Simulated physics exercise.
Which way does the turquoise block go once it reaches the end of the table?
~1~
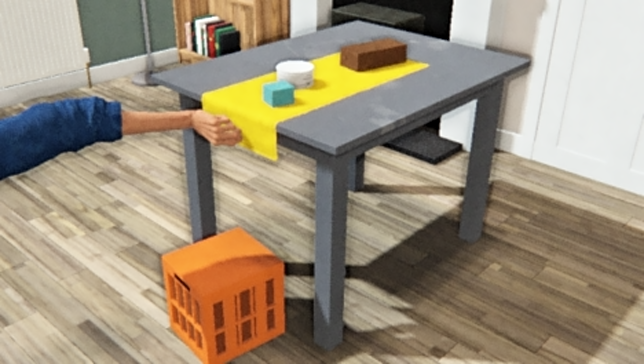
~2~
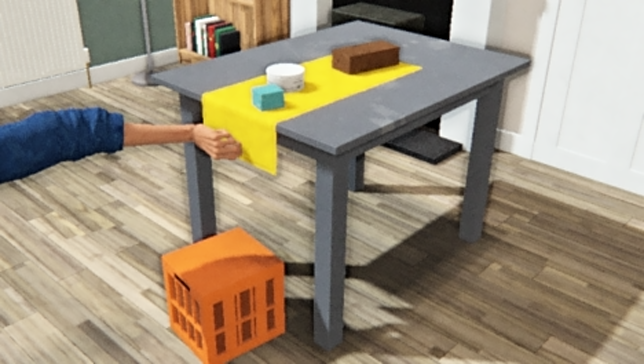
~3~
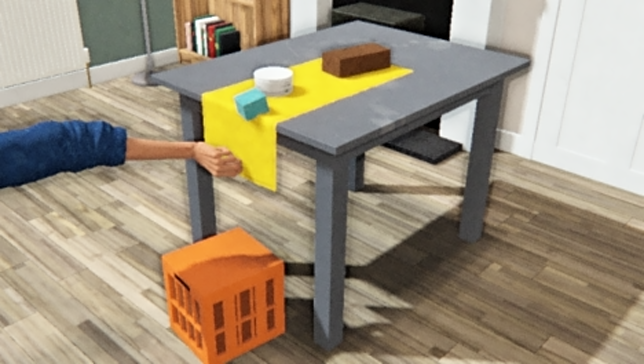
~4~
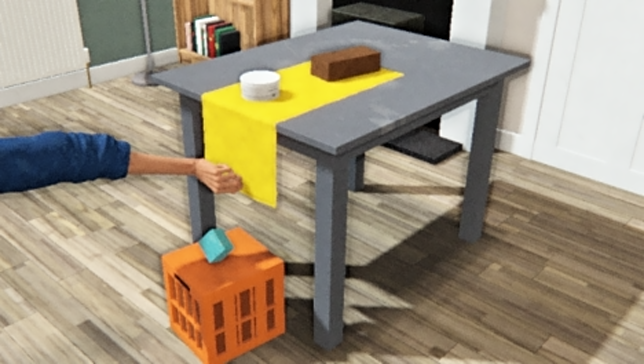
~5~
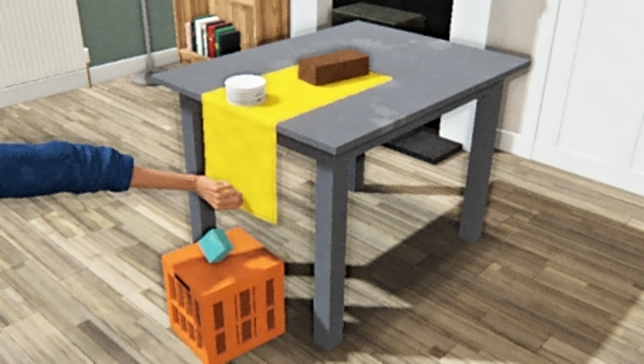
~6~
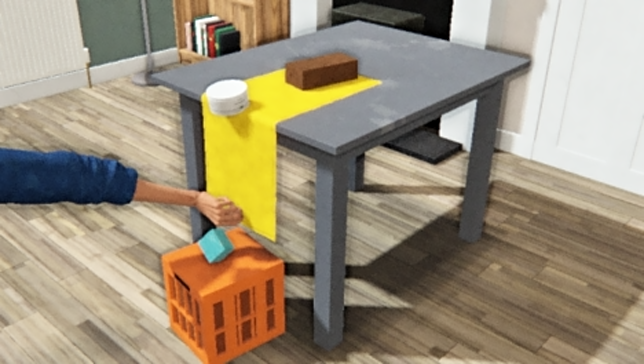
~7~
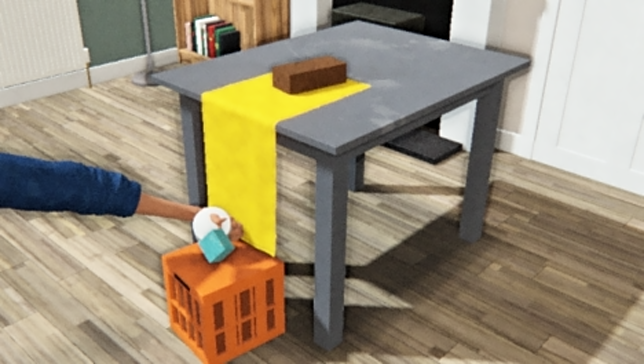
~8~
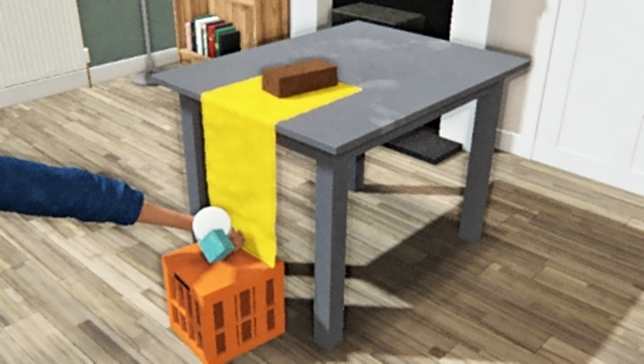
It moves down, tipping over the edge and dropping onto the orange crate below.
A yellow cloth lies along a grey table in a room with a wooden floor, seen from slightly above, with a turquoise block, a white tub and a brown brick resting on it and an orange crate on the floor below. A hand reaching in from the left pulls the cloth over the table's near left end, and everything on it slides left. The turquoise block tips over the edge and lands tilted on the crate. The tub rides on to the edge and drops beside the block. At the end the cloth hangs down to the crate, and only the brick remains on the table.
